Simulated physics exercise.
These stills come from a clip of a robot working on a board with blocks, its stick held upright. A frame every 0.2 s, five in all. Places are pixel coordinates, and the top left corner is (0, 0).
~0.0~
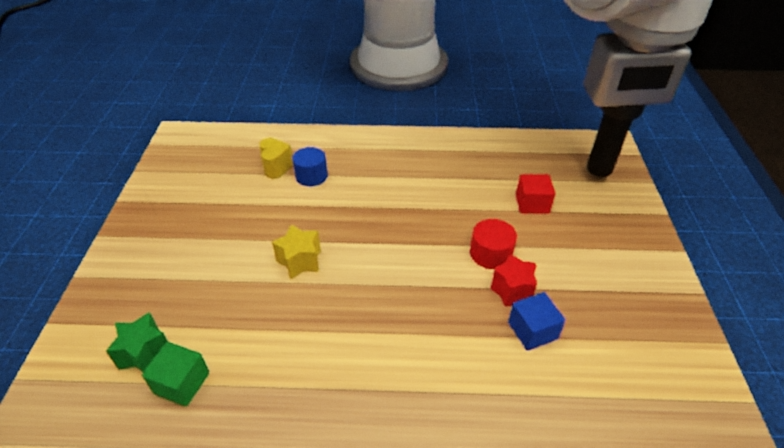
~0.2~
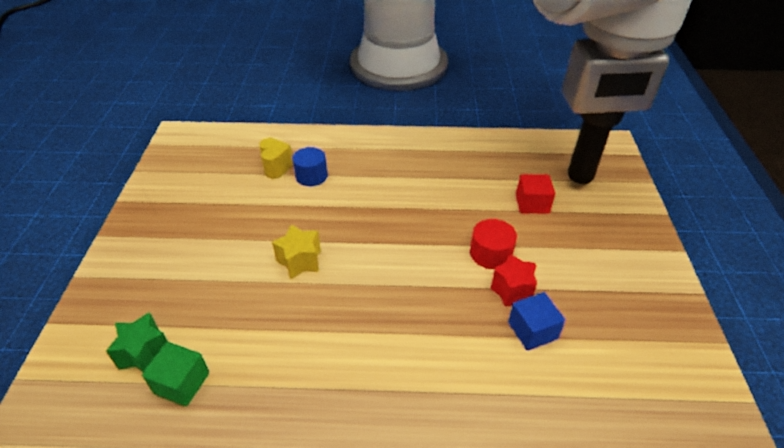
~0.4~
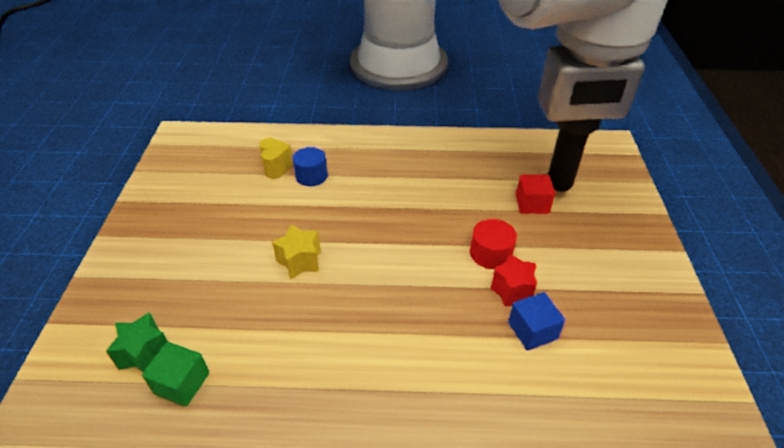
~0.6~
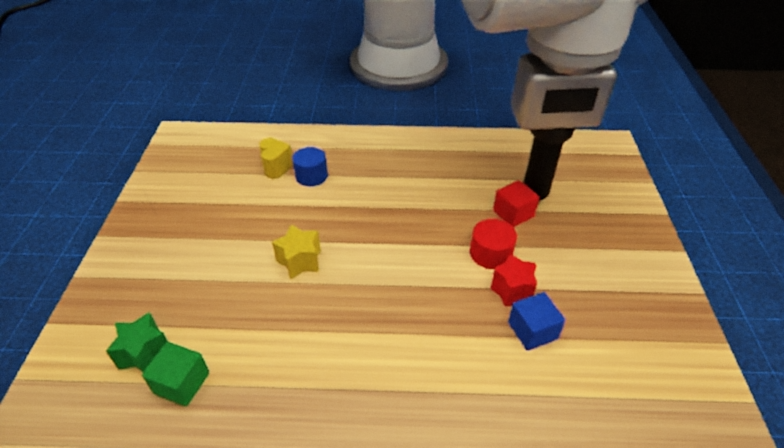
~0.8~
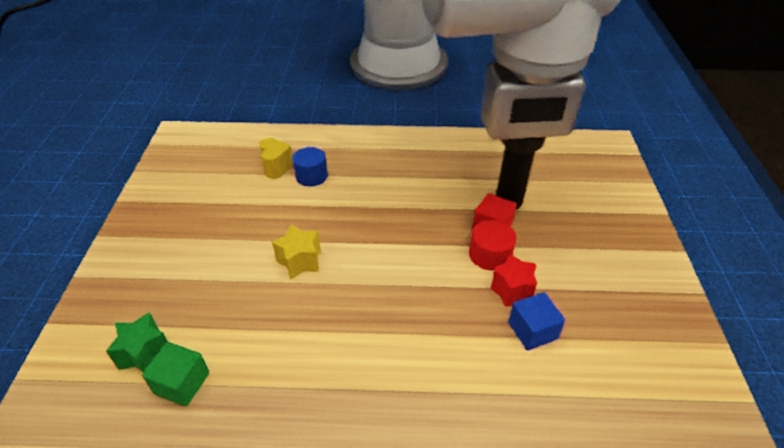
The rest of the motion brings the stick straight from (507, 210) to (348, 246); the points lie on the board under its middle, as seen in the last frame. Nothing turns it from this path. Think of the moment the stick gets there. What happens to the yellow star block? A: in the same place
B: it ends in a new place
The one that fits is A, in the same place.
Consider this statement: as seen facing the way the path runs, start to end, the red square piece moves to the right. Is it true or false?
That statement is not accurate.
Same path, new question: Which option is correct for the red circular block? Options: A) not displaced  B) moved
My pick is B.
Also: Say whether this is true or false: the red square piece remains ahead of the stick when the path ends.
The claim does not hold.
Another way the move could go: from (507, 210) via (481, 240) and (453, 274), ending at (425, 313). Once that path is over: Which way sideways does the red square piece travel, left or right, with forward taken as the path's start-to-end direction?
Slides left.
The first path, step by step. One third of the way, stick at (458, 214); red circular block at (488, 250); red square piece at (467, 224), turned 50° anticlockwise.
Two thirds of the way, stick at (403, 226); red circular block at (488, 250); red square piece at (467, 224), turned 50° anticlockwise.
At the end, stick at (348, 238); yellow star block unmoved; red circular block at (488, 250); red square piece at (467, 224), turned 50° anticlockwise.
